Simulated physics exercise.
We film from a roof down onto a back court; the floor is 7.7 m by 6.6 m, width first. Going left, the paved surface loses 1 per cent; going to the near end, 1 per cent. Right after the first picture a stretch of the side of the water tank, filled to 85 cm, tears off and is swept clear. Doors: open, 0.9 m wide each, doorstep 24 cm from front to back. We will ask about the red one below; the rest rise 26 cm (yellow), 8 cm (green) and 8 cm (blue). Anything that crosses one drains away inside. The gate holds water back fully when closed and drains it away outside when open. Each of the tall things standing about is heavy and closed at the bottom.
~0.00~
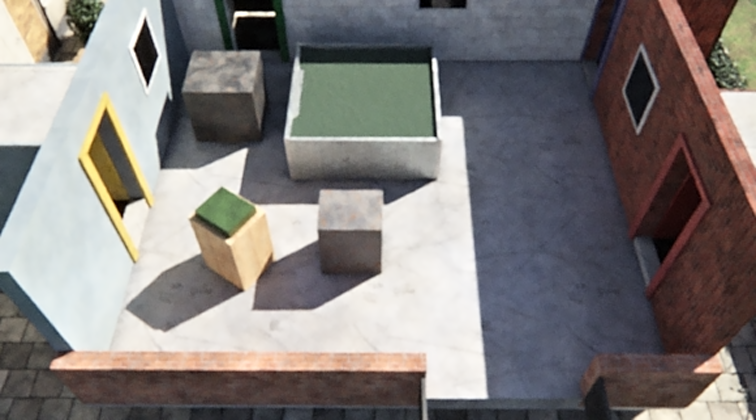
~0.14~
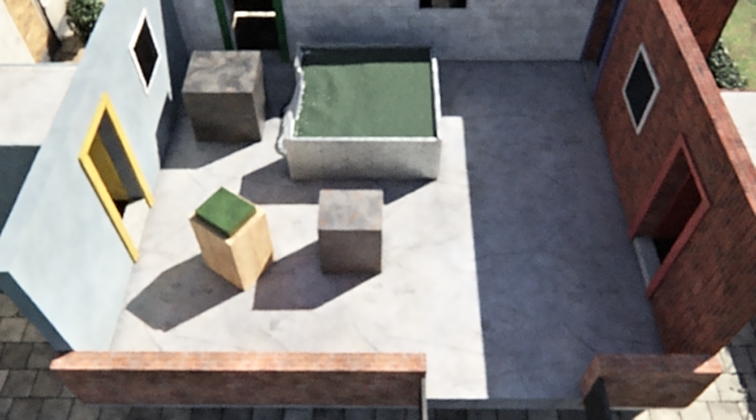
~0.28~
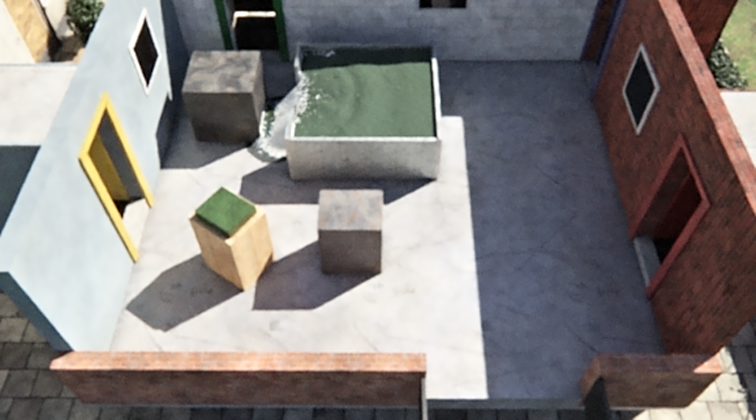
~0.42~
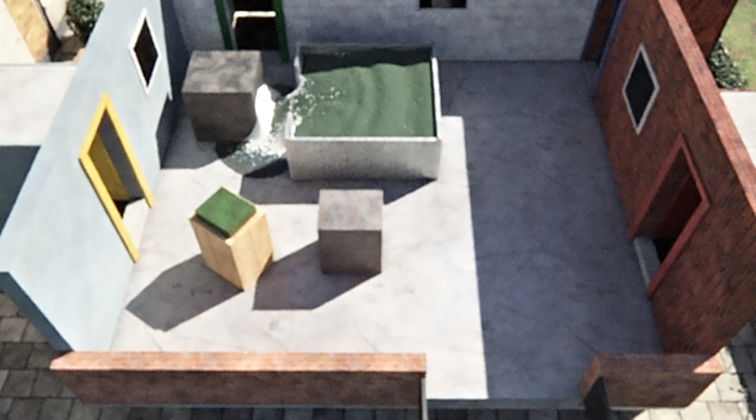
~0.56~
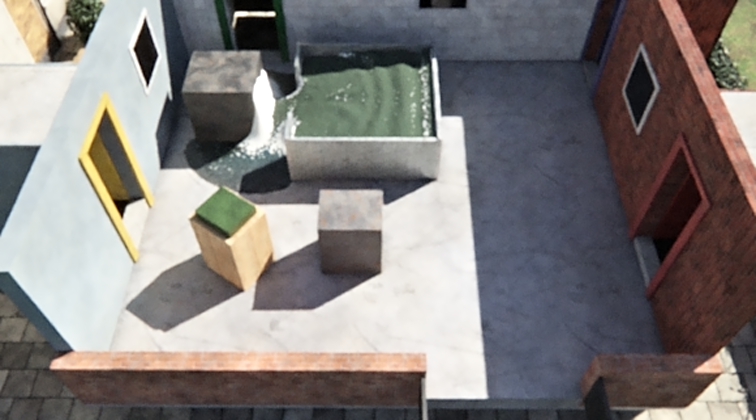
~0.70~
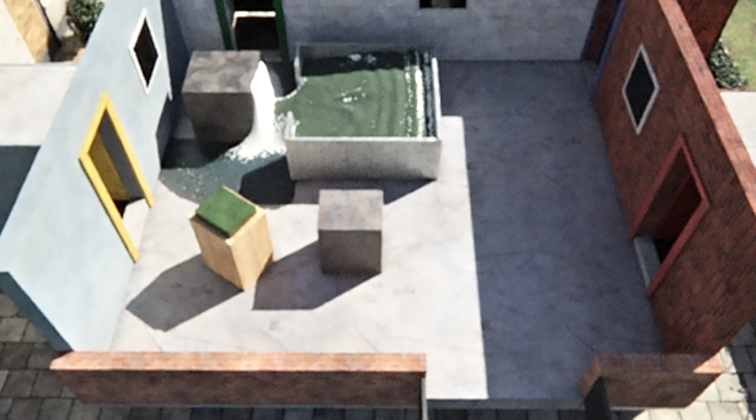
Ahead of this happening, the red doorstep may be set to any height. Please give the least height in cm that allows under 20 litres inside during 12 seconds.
It would have to be roughly 7.5 cm high.
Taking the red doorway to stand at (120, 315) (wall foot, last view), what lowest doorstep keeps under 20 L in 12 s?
Around 19 cm would do it.
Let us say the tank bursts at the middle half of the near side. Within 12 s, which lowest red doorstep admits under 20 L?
That way, roughly 13.5 cm.
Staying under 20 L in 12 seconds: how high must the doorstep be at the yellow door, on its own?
Yellow - roughly 18 cm.
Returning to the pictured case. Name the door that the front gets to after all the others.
Last: Red.
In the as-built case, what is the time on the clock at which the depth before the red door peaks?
I'd say near 8.5 seconds.
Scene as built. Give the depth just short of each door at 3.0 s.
Depths in cm - yellow: 18, green: 23, blue: 0, red: 0.
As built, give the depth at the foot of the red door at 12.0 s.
About 7.0 cm.
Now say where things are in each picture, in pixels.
The first picture shows still water, 85 cm deep, in the water tank at (365, 92); the red door at (663, 226) is dry.
In the second picture, water pours out at (299, 117) and has run 0.3 m, to (279, 148); about 13 cm deep outside, 85 cm at the back.
In the third picture, water pours out at (299, 117) and has run 0.8 m, to (252, 148); about 21 cm deep outside, 85 cm at the back.
In the fourth picture, the front is at (221, 150), 1.3 m from the gap at (299, 117); 1.7 m2 of floor is wet, 84 cm left at the back.
In the fifth picture, the front is at (192, 158), 1.8 m from the gap at (299, 117); 2.9 m2 of floor is wet, 79 cm left at the back.
In the sixth picture, water pours out at (299, 116) and has run 2.4 m, to (160, 174); about 4 cm deep outside, 71 cm at the back; 5.6 m in a straight line remain to the red door at (663, 226).
After 1.4 s water covers 20 % of the floor, deepest (70 cm) near (272, 131); it has not reached the red door.
After 3.0 s water covers 45 % of the floor, deepest (41 cm) near (129, 380); it has not reached the red door.
After 12.0 s water covers 100 % of the floor, deepest (16 cm) near (102, 380); 7 cm at the red door, 0 litres in over its 14 cm doorstep.
At the red door as built, the water arrived by 5.6 s and peaked near 11 cm at 8.4 s.
Run again over the same 12 s with other heights there, 34 litres in over 6.5 cm, 6 litres over 9 cm. The limit of 20 litres is kept from about 7.5 cm up.
